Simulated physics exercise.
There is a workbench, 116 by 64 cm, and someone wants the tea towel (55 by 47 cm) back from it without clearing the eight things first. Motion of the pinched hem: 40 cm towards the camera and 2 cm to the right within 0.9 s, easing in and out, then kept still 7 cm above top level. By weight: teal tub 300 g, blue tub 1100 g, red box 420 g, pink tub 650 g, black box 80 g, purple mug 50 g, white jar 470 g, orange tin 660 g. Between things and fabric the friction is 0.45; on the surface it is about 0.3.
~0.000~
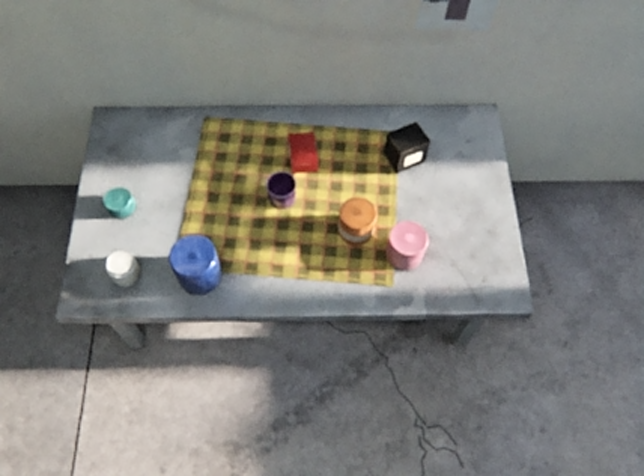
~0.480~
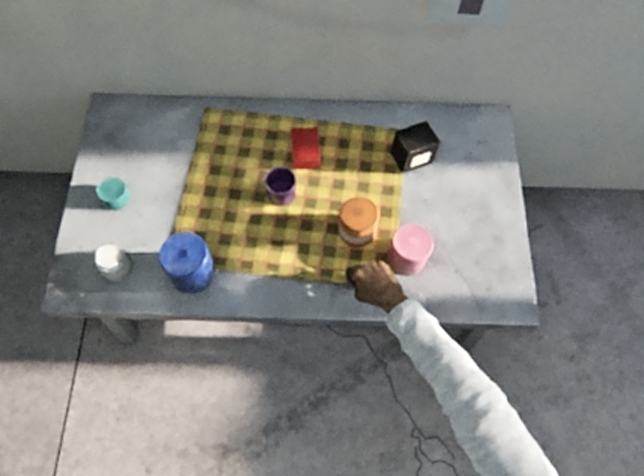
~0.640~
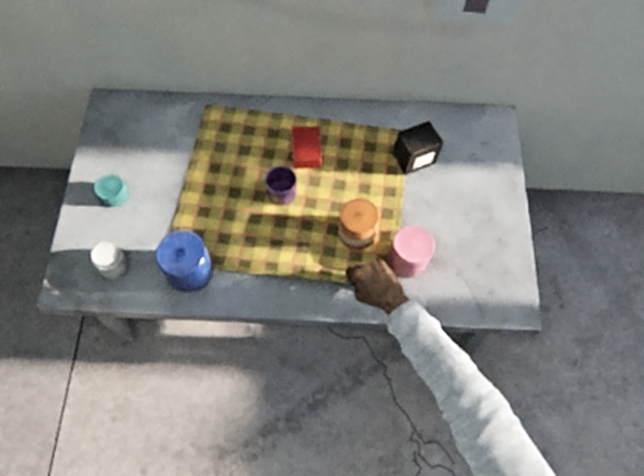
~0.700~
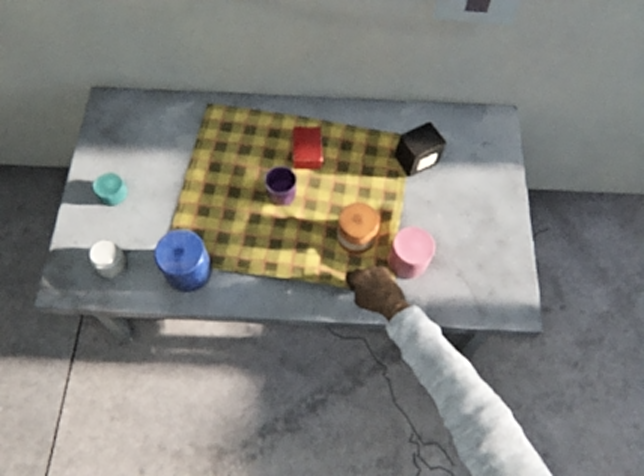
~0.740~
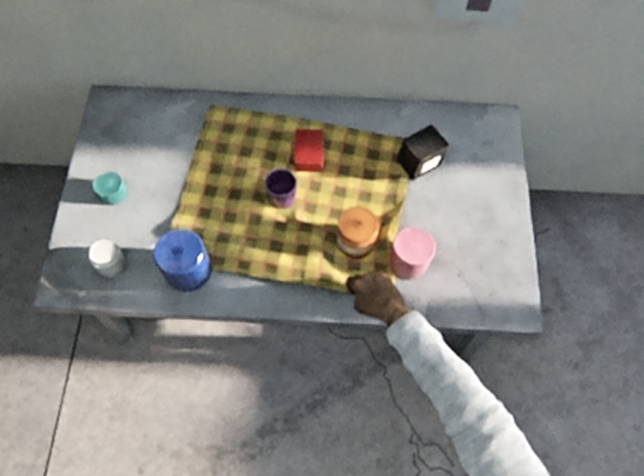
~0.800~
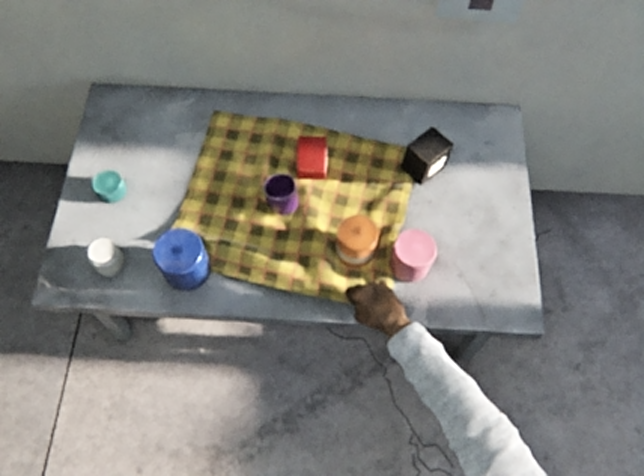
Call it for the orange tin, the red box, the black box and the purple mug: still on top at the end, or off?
Call: Orange tin: Off, red box: Off, black box: Still on top, purple mug: Off.
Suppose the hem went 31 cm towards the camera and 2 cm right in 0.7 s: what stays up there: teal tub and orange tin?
Outcome: Teal tub is still there; orange tin leaves the top.
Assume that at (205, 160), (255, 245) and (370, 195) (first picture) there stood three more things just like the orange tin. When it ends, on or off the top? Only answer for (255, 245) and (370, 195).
The first one tips off, and the other tips off.
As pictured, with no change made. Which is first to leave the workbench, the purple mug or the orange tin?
The orange one leads the way.
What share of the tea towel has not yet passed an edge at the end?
Near 0 in a hundred.
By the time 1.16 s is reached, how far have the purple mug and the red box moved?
For the purple mug it's around 25 cm, and for the red box around 30 cm.
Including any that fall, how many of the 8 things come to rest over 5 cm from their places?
4 in all.
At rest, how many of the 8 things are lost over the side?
I make it 3.
After 1.0 s, 95 % of the tea towel is still over the top; orange tin 16 cm off its start, red box 15 cm off its start, purple mug 14 cm off its start.
After 1.2 s, 70 % of the tea towel is still over the top; orange tin 29 cm off its start, red box 28 cm off its start, purple mug 27 cm off its start.
After 1.3 s, 30 % of the tea towel is still over the top; red box 47 cm off its start at (346, 313), purple mug 42 cm off its start at (309, 348), orange tin over the edge.
After 1.5 s, 0 % of the tea towel is still over the top; red box over the edge, purple mug over the edge, orange tin over the edge.
After 3.1 s, 0 % of the tea towel is still over the top; red box over the edge, purple mug over the edge, orange tin over the edge, black box 11 cm off its start at (436, 171).
